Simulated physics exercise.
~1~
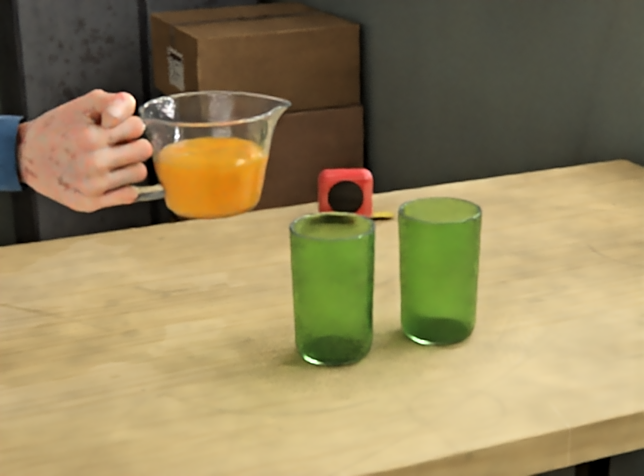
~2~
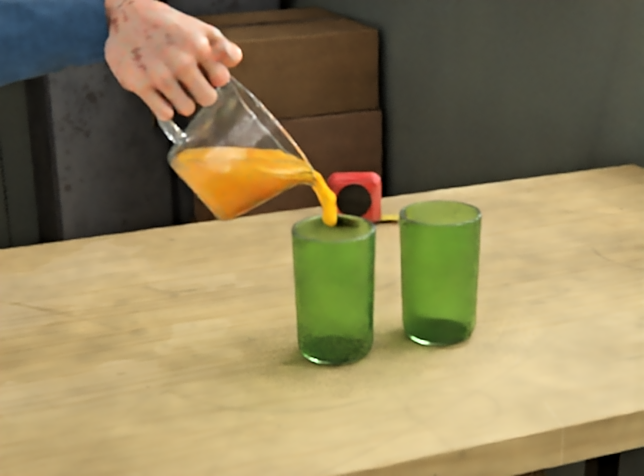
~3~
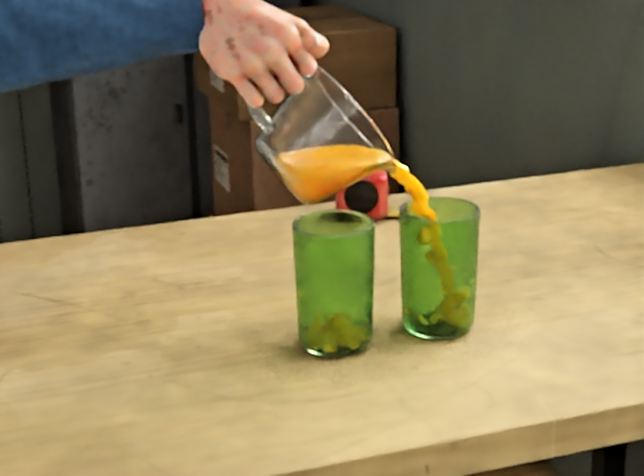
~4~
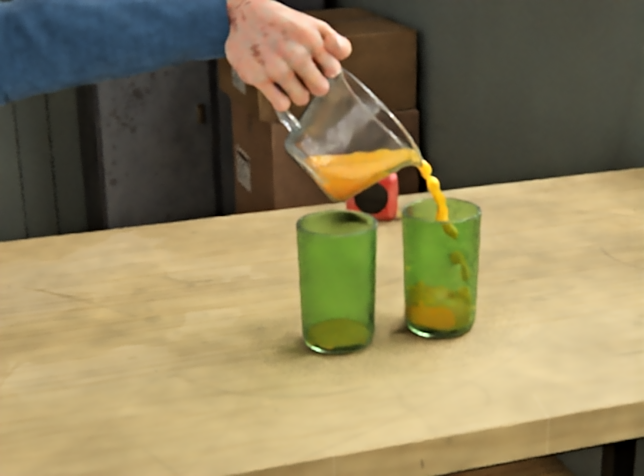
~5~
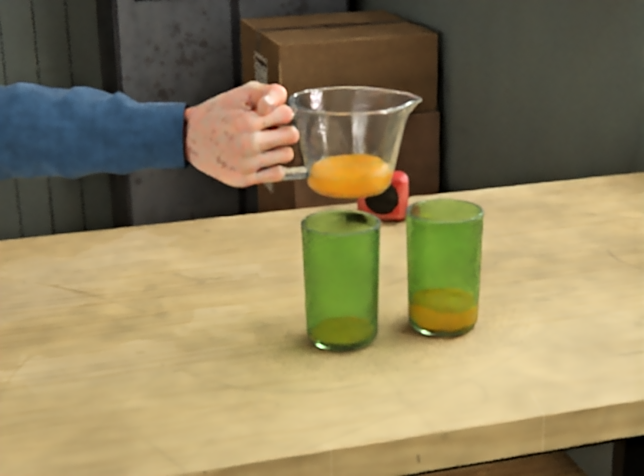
A pale wooden table stands before cardboard boxes and a dark grey wall, seen from slightly above as the view drifts gently sideways. Two empty green tumblers sit side by side, with a small red and black object behind them, and a blue-sleeved hand holds a clear glass jug of orange juice at the left. The hand tips the jug rightwards and pours into the left tumbler, then carries the stream across to the right one. Finally it levels the jug above the tumblers, leaving some juice inside, a shallow layer in the left tumbler and a deeper one in the right.
